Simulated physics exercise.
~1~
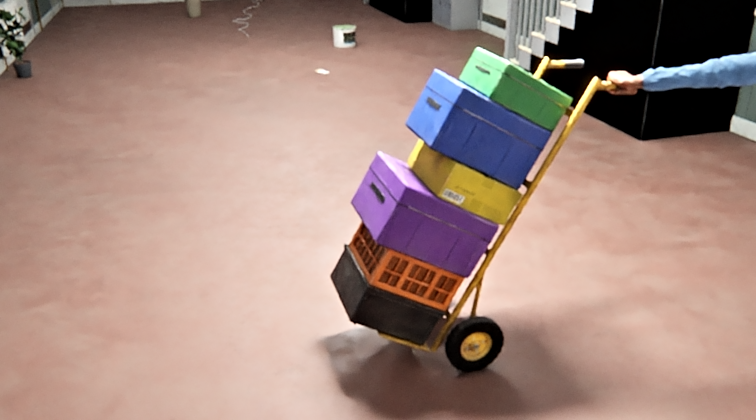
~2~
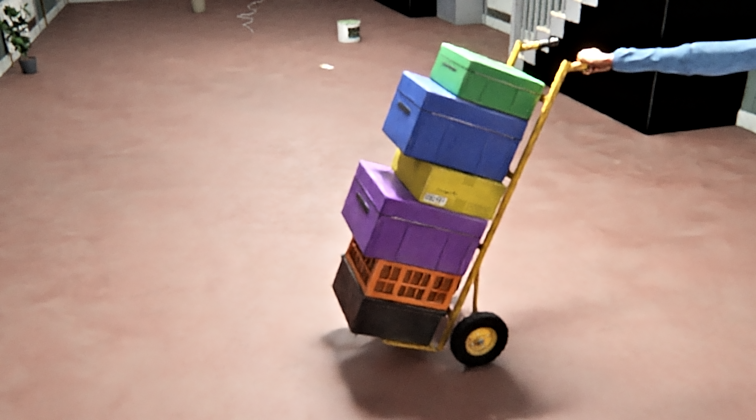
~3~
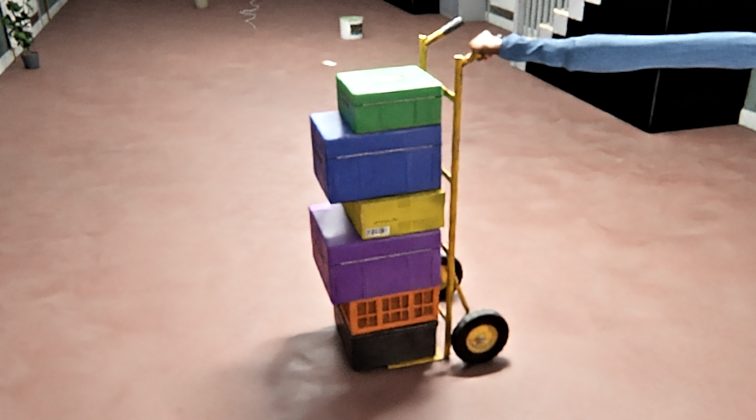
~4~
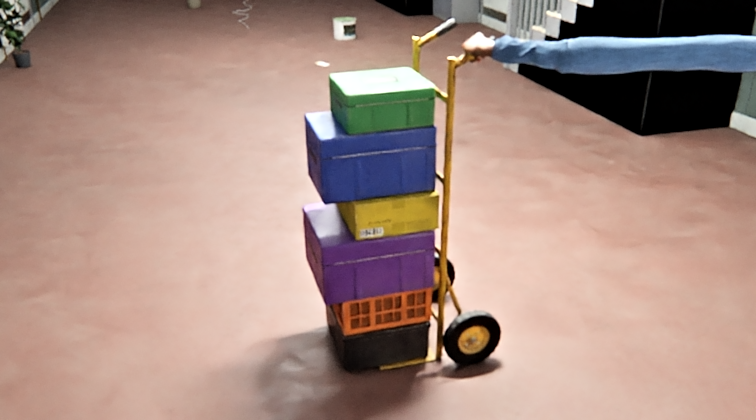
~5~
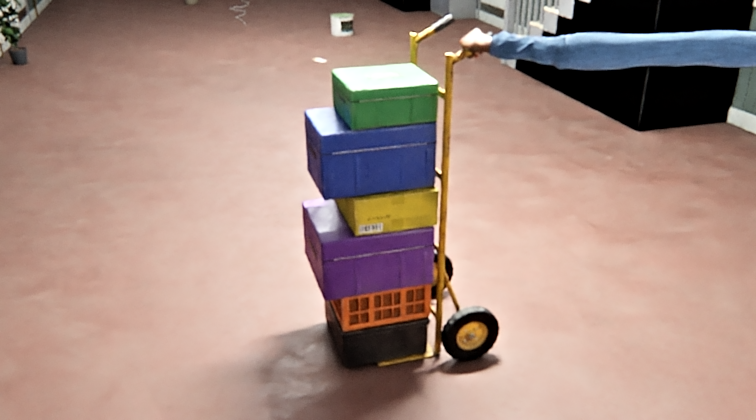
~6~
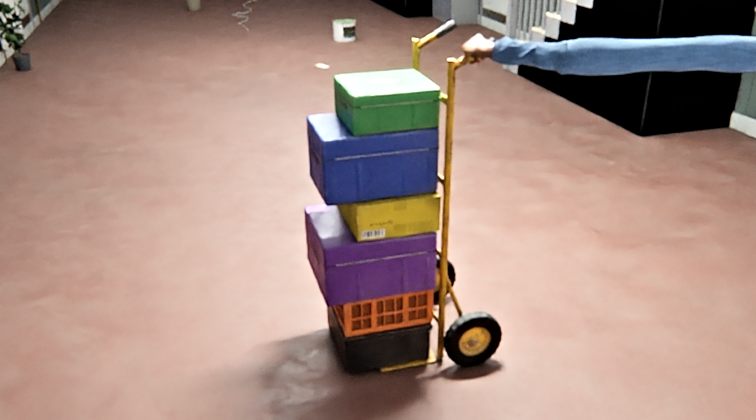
A yellow sack truck stacked with colourful boxes and crates started out leaning back toward the right, then a hand in a blue sleeve swung it upright, and it stood still with the whole uneven stack still in place.
